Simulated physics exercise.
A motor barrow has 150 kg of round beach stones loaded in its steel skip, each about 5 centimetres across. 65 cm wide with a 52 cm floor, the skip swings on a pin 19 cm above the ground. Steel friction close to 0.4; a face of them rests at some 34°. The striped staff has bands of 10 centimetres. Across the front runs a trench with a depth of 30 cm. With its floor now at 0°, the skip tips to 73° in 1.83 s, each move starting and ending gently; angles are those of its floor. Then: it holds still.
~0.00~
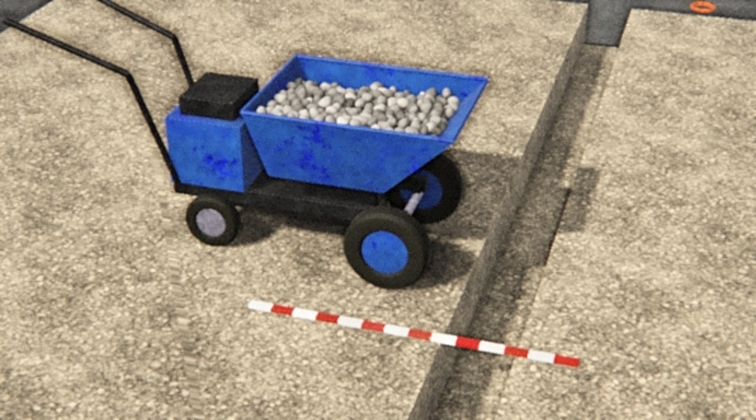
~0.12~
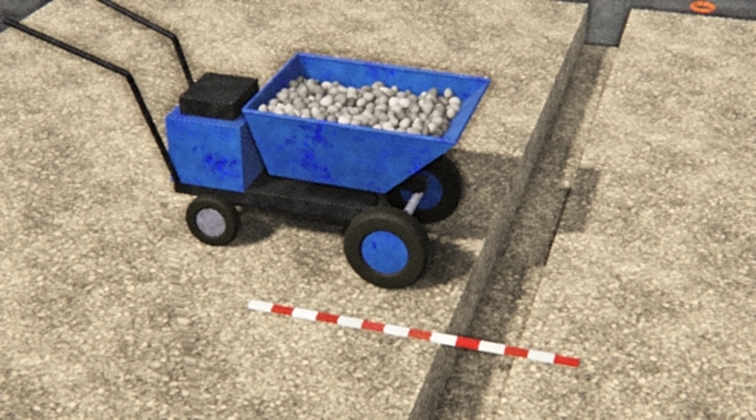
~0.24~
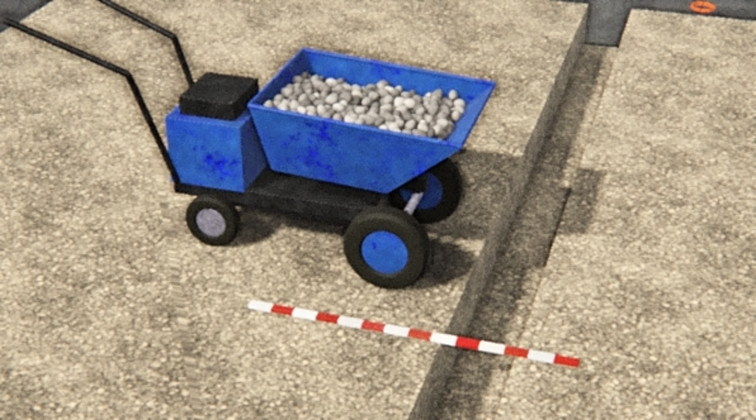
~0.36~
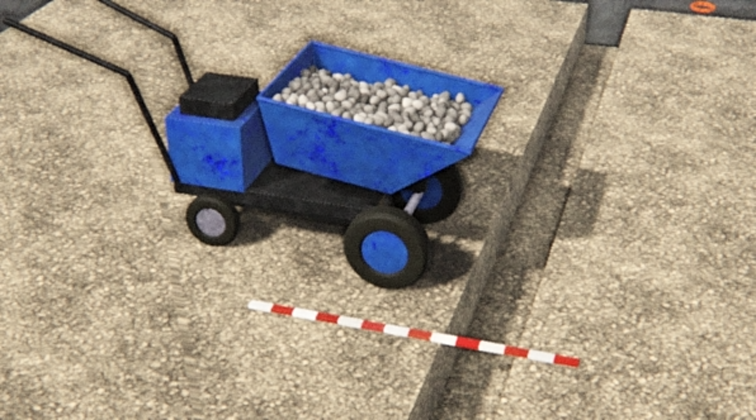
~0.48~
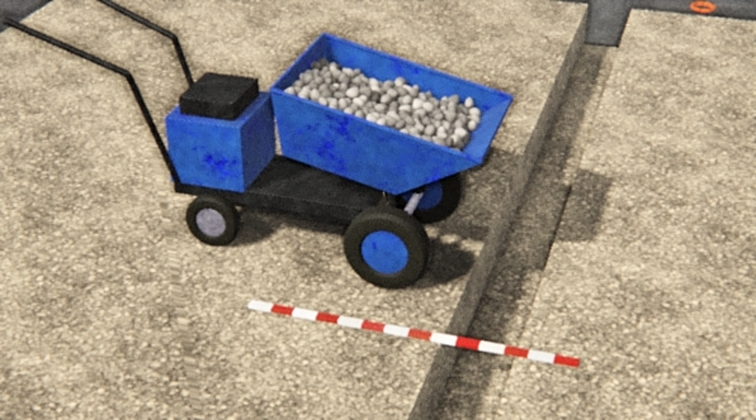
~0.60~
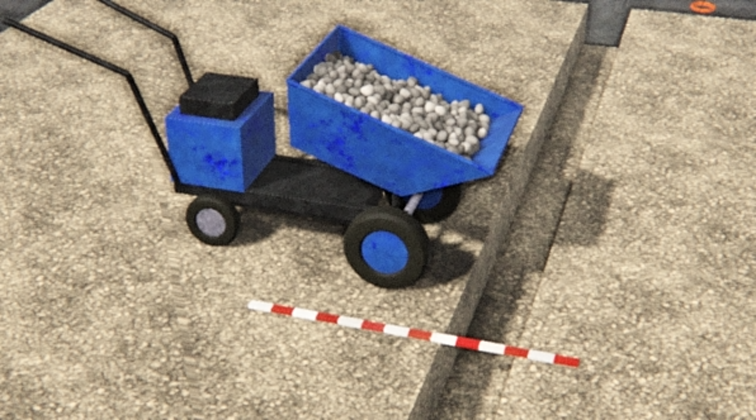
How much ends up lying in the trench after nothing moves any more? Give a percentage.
A share of about 5 per cent.
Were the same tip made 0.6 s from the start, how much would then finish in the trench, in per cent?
With that change, it comes to around 5 per cent.
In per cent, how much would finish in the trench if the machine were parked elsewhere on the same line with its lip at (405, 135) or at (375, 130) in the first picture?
First place: Near 65%; second place: Near 95%.
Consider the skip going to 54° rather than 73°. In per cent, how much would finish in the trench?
It would be near 20 per cent.
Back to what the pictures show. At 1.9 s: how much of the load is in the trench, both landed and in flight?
Some 0 per cent.
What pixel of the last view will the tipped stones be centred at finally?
Their middle lands near (615, 283).
After 1.4 s the floor is at 61°; 95 % in the skip, 5 % past the trench; the foremost stones are at (579, 273).
After 1.9 s the floor is at 73°; 30 % in the skip, 1 % in the trench, 68 % past the trench; the foremost stones are at (750, 302).
After 2.3 s the floor is at 73°; 17 % in the skip, 4 % in the trench, 79 % past the trench; the foremost stones are past the picture's edge.
After 4.2 s the floor is at 73°; 16 % in the skip, 5 % in the trench, 79 % past the trench; the foremost stones are past the picture's edge.
